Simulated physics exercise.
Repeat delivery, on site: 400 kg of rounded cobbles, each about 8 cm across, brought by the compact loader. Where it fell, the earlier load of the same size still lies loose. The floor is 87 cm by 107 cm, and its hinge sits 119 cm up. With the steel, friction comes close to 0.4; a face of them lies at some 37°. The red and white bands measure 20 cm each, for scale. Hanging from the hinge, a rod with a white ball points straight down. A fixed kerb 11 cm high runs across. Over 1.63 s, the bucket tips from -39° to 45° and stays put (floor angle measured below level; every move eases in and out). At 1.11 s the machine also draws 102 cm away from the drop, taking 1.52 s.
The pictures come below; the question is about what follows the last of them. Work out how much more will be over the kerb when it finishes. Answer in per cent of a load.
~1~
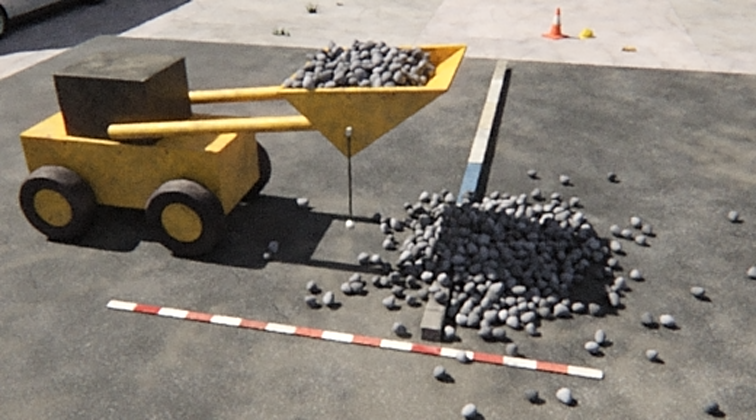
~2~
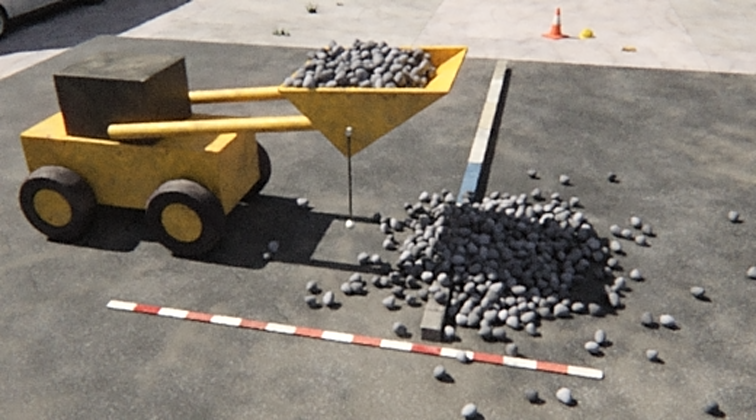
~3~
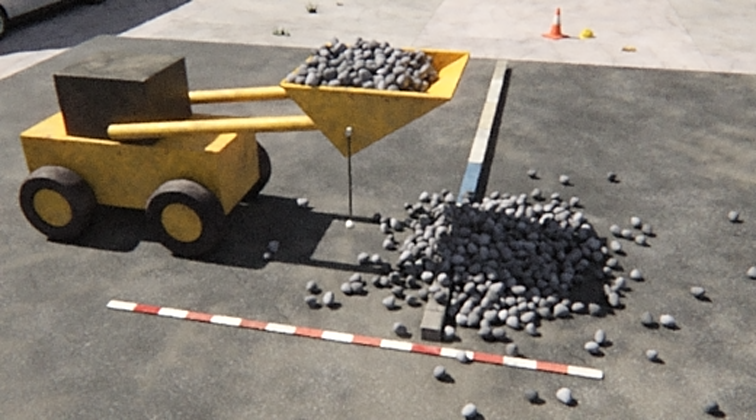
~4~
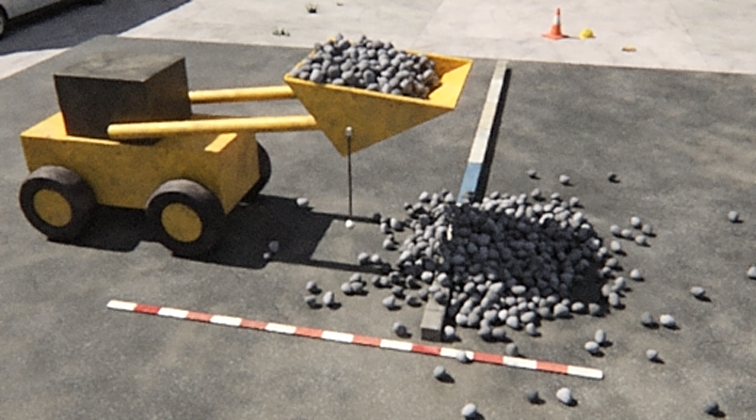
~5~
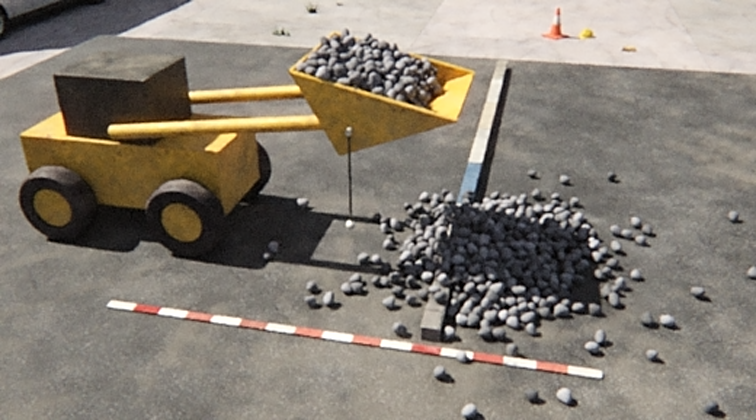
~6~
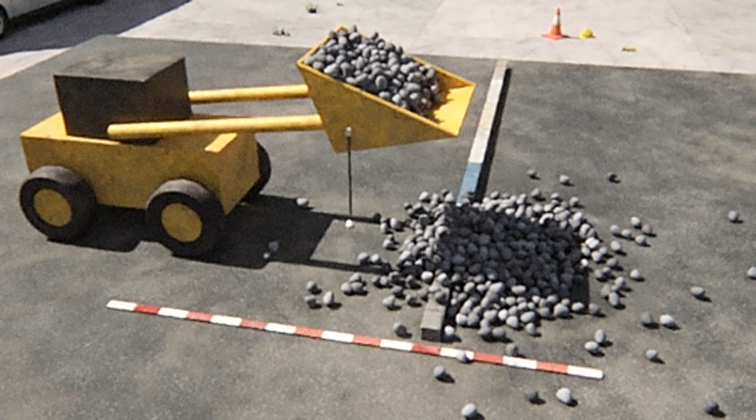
Around 26 out of 100.
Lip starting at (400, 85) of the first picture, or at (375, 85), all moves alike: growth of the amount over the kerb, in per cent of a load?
About 0 per cent from the first spot and 0 per cent from the second.
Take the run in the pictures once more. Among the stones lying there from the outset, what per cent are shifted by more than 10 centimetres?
10 %.
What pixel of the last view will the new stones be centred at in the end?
In the last view, about pixel (431, 231).
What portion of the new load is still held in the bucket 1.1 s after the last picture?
That works out to about 5 %.
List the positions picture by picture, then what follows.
In the first picture, the bucket is at -39°, its lip at (447, 89); the top of the load is at (381, 52). The earlier load is highest near (476, 231), 23 cm above ground level, 22 % on this side of the kerb, 78 % over the kerb.
In the second picture, the bucket is at -38°, its lip at (448, 92); the top of the load is at (367, 51).
In the third picture, the bucket is at -34°, its lip at (451, 98); the top of the load is at (352, 49).
In the fourth picture, lip at (454, 108), floor tilted -29°, highest stones at (340, 47).
In the fifth picture, lip at (456, 121), floor tilted -21°, highest stones at (335, 42).
In the sixth picture, lip at (457, 136), floor tilted -13°, highest stones at (343, 38).
Then, 0.6 s after the last picture the floor is at 32°; in per cent of one load, 90 in the bucket, 31 on this side of the kerb, 79 over the kerb; the foremost stones are at (685, 268).
Then, 1.1 s after the last picture the floor is at 45°; in per cent of one load, 5 in the bucket, 92 on this side of the kerb, 103 over the kerb; the foremost stones are at (685, 268).
Then, 2.5 s after the last picture the floor is at 45°; in per cent of one load, 0 in the bucket, 96 on this side of the kerb, 104 over the kerb; the foremost stones are at (684, 262).
Then, 5.0 s after the last picture the floor is at 45°; in per cent of one load, 0 in the bucket, 96 on this side of the kerb, 104 over the kerb; the foremost stones are at (684, 262). Net gain over the kerb, 26.
